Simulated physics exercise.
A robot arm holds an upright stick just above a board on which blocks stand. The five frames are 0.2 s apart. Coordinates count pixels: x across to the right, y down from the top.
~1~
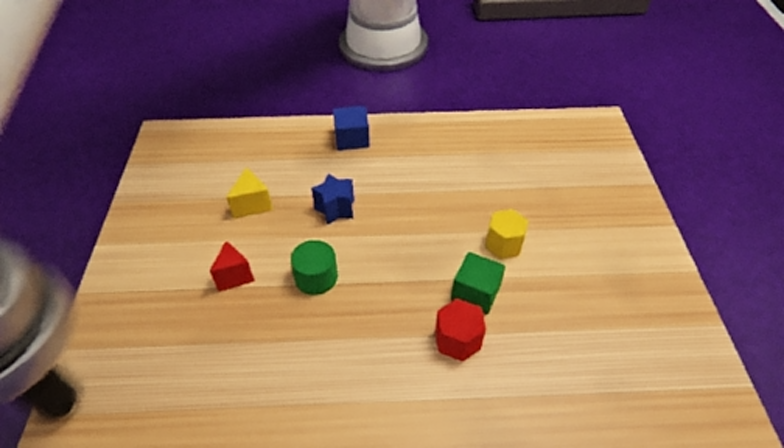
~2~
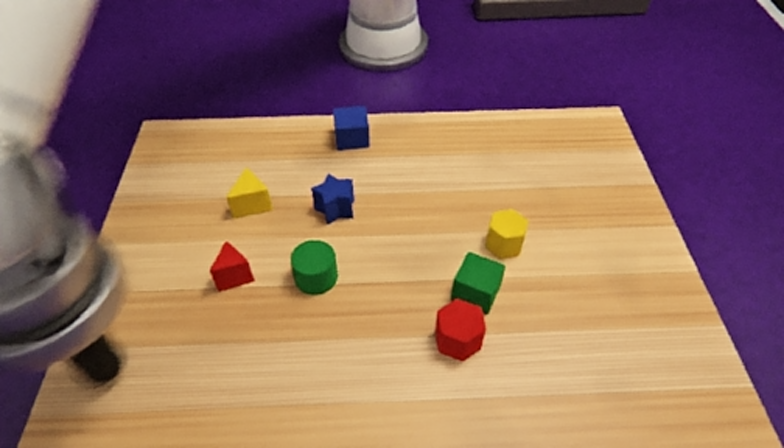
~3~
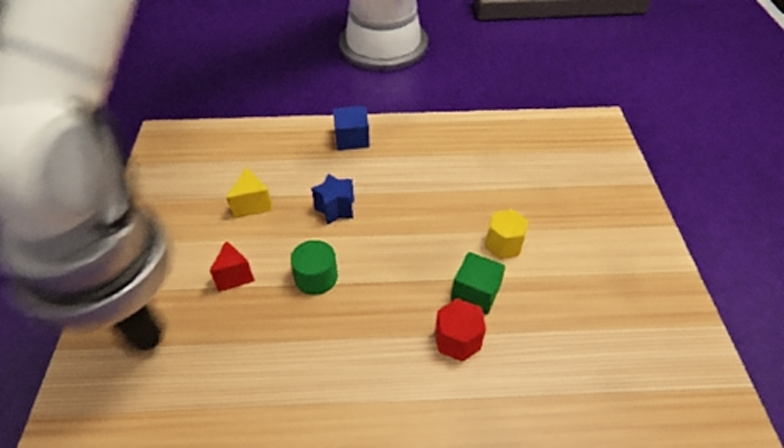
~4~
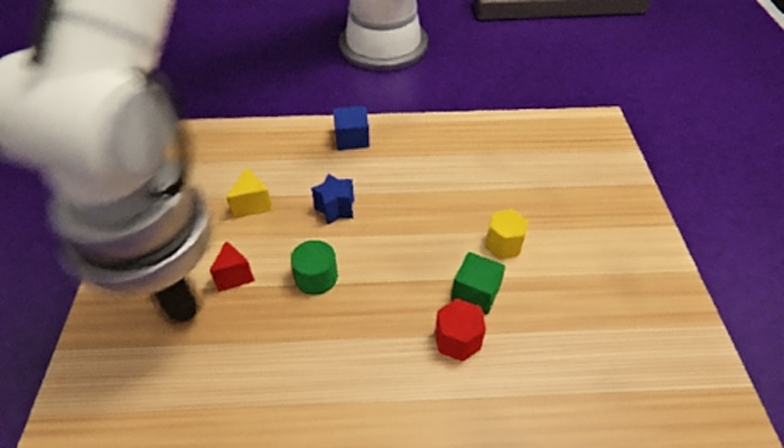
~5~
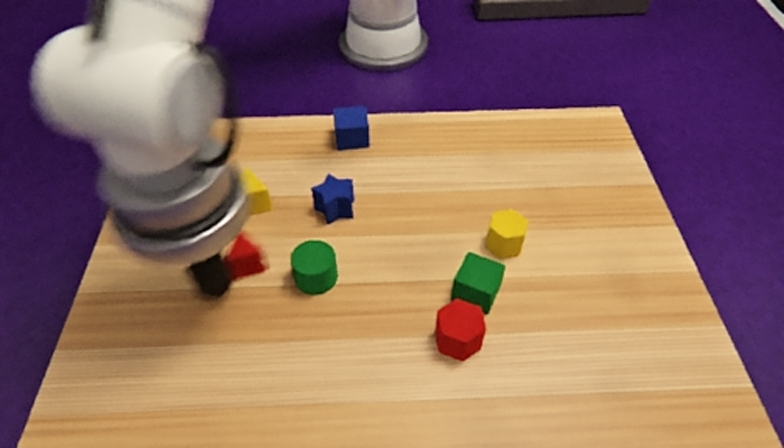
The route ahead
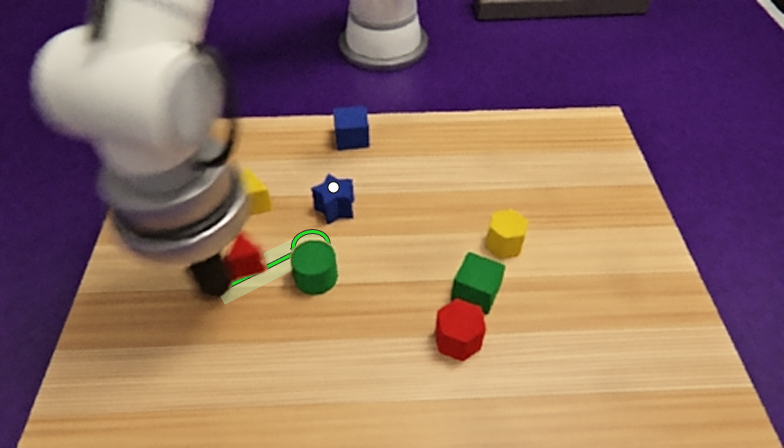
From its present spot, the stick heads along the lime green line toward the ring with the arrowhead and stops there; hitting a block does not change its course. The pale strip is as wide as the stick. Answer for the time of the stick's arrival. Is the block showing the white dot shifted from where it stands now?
That would be a no.
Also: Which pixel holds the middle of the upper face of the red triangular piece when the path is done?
Its top middle: (283, 210).
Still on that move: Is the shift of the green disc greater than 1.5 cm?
In short: No.
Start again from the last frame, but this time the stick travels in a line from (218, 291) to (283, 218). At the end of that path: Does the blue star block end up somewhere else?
No - that is not the case.
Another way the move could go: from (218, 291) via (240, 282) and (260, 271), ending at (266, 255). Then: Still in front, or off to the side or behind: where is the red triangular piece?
Held in front.
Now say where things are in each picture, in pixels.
Lower end of the stick at (58, 400), tops of blocks, red triangular piece at (228, 257), green disc at (313, 256), blue star block at (334, 187), in the first frame.
Stick at (103, 366), blocks as before, in the second frame.
Stick at (144, 335), blocks as before, in the third frame.
Stick at (181, 308), blocks as before, in the fourth frame.
Stick at (214, 283), red triangular piece at (242, 246), green disc at (313, 256), blue star block at (334, 187), in the fifth frame.
The drawn path runs straight from (218, 291) to (311, 245); the dot is on the blue star block.
The first path, step by step. One third of the way, stick at (248, 267); red triangular piece at (266, 227), turned 30° anticlockwise.
Two thirds of the way, stick at (279, 252); red triangular piece at (277, 216), turned 95° anticlockwise.
At the end, stick at (309, 236); red triangular piece at (283, 210), turned 135° anticlockwise; green disc not moved; blue star block not moved.
